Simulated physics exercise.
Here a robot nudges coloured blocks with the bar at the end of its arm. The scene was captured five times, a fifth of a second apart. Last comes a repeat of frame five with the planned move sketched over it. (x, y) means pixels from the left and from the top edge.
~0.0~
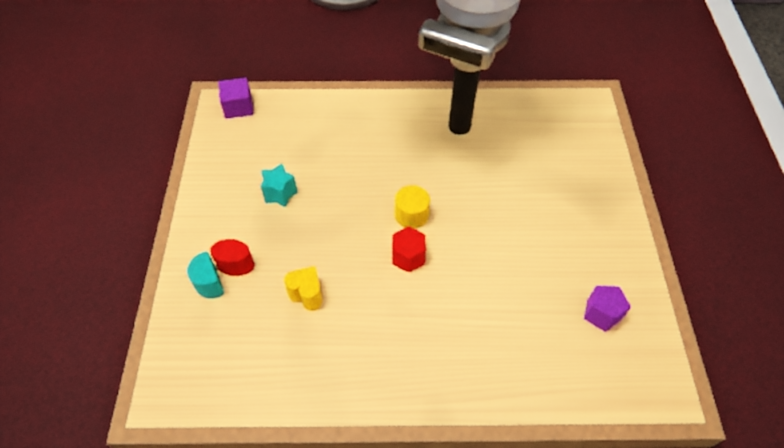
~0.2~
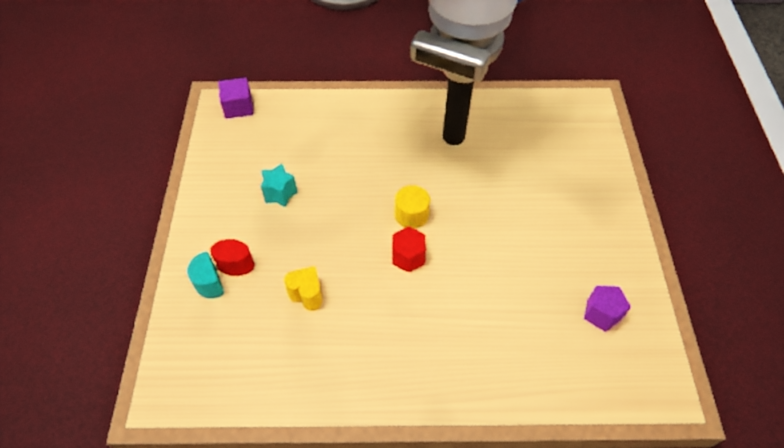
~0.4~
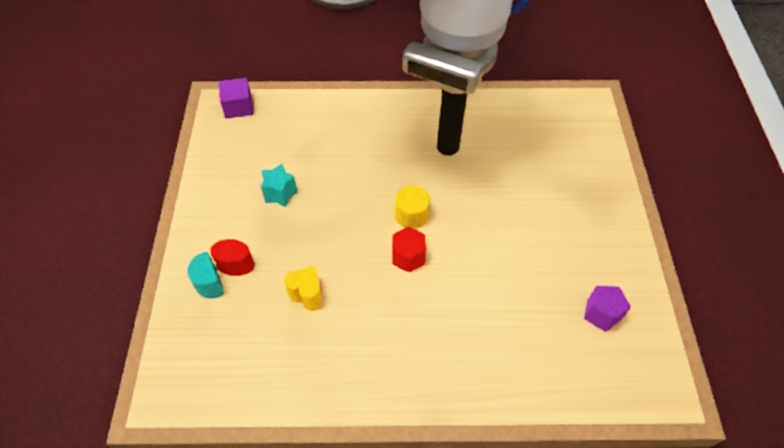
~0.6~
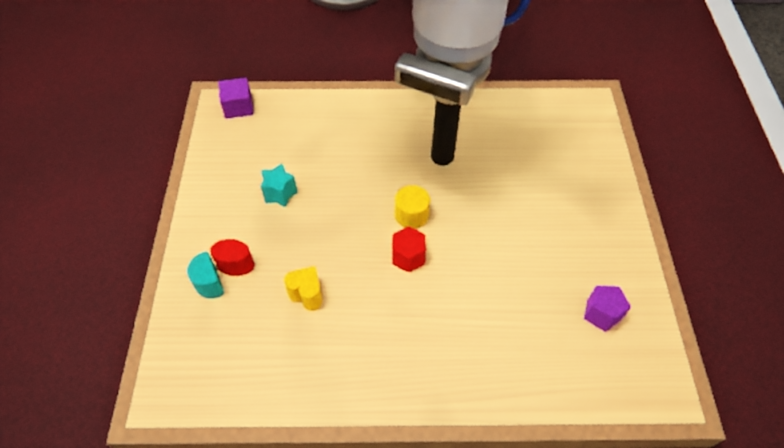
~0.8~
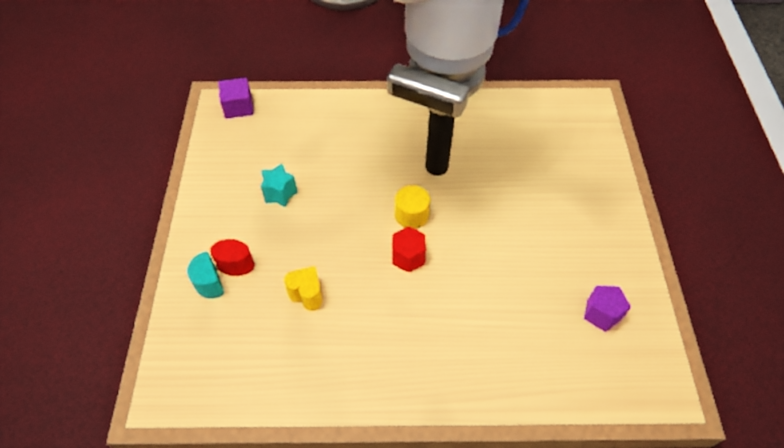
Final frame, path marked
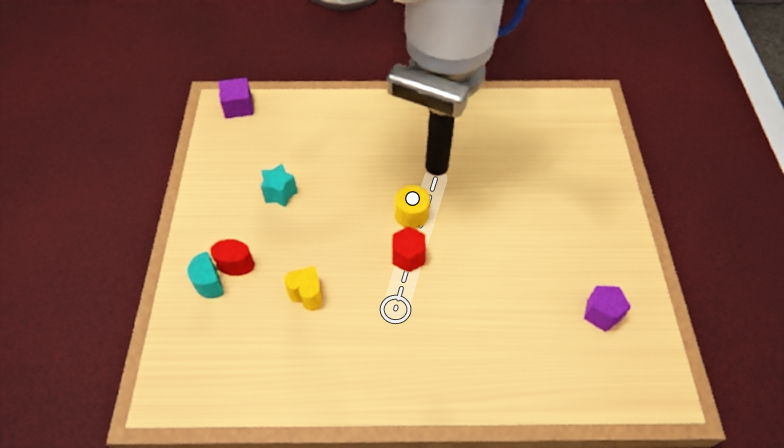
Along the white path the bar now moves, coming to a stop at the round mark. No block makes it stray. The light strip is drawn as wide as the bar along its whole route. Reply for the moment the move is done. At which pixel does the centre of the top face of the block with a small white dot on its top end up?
At the end it should sit near (383, 228).
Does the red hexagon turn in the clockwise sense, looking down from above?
No, that is not what happens.
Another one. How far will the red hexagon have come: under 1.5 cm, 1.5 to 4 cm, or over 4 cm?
More than 4 cm.
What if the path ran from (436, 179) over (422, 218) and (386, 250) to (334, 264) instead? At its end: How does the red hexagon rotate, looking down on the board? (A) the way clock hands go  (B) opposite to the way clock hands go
Answer: B.
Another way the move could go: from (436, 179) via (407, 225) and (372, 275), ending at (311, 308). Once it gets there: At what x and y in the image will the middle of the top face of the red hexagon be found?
By then it is at (402, 273).
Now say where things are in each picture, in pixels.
Lower end of the bar at (460, 127), tops of blocks, red hexagon at (409, 241), yellow circular block at (413, 199), in the first frame.
Bar at (454, 137), blocks as before, in the second frame.
Bar at (448, 147), blocks as before, in the third frame.
Bar at (442, 157), blocks as before, in the fourth frame.
Bar at (437, 167), red hexagon at (409, 241), yellow circular block at (413, 199), in the fifth frame.
The drawn path runs from (436, 179) directly to (396, 309); the dot is on the yellow circular block.
The first path, step by step. One third of the way, bar at (424, 207); red hexagon at (408, 246), turned 15° anticlockwise; yellow circular block at (398, 216).
Two thirds of the way, bar at (410, 252); red hexagon at (396, 271), turned 55° anticlockwise; yellow circular block at (383, 228).
At the end, bar at (396, 300); red hexagon at (375, 319), turned 35° anticlockwise; yellow circular block at (383, 228).
